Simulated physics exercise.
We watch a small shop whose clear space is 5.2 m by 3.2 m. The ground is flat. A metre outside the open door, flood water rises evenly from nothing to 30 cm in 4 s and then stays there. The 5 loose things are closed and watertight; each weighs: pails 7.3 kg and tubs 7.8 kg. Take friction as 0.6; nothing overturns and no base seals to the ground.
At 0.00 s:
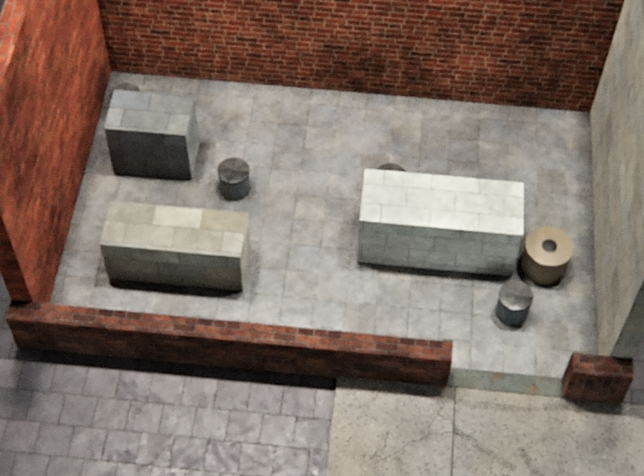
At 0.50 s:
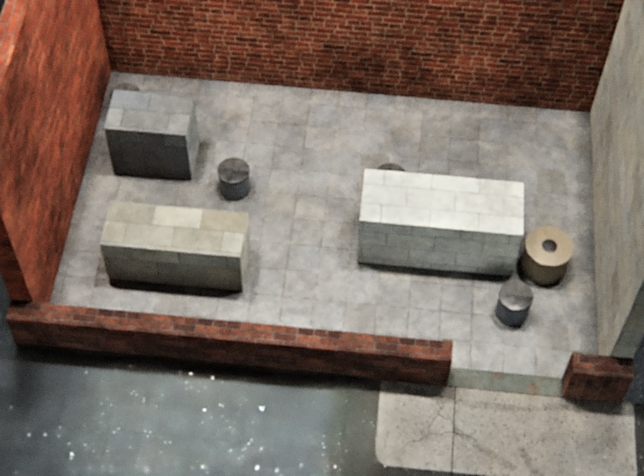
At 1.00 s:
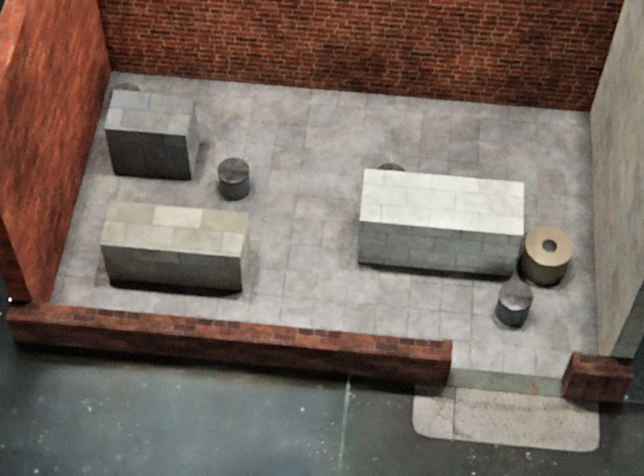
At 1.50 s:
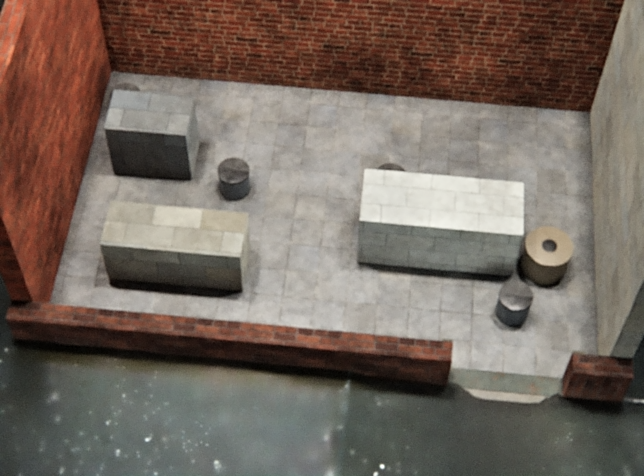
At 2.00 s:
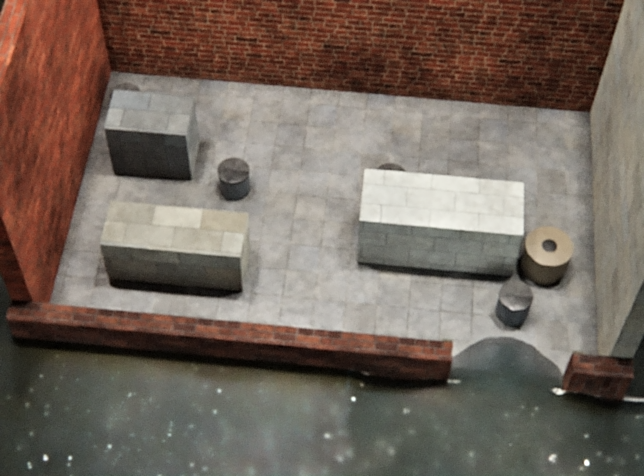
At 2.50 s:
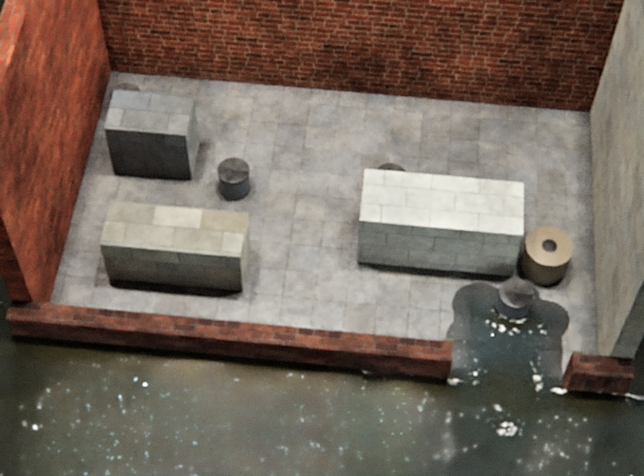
The clip opens on a small brick-walled room with a tiled floor, stone blocks and a few round containers, beside dry paving outside. Dark water covers the paving, shrinking the pale slab by the doorway until it disappears. Water then enters through the gap and spreads around the nearest grey container, while the objects stay still.
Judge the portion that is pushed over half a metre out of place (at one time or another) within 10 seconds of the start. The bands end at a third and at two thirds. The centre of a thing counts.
That comes to one to two thirds.
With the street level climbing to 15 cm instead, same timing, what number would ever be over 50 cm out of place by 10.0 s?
In that case 2 of them.
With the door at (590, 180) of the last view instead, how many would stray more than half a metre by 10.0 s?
In that case 2 of them.
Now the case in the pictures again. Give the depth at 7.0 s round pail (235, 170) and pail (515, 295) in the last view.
Roughly 3 and 8 cm.
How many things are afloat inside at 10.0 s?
I count 4.
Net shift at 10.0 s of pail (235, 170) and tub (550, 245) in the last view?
In that order: 30 cm, 300 cm.
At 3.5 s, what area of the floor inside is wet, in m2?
Roughly 2.5 m2.
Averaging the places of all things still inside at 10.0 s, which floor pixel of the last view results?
At about (250, 174).
After 3.5 s 0 of 5 are over 50 cm from their spots; 1 afloat.
After 4.5 s 2 of 5 are over 50 cm from their spots; 1 afloat.
After 7.0 s 2 of 5 are over 50 cm from their spots; 0 afloat.
After 10.0 s 2 of 5 are over 50 cm from their spots, and 2 have been at some point; 4 afloat.
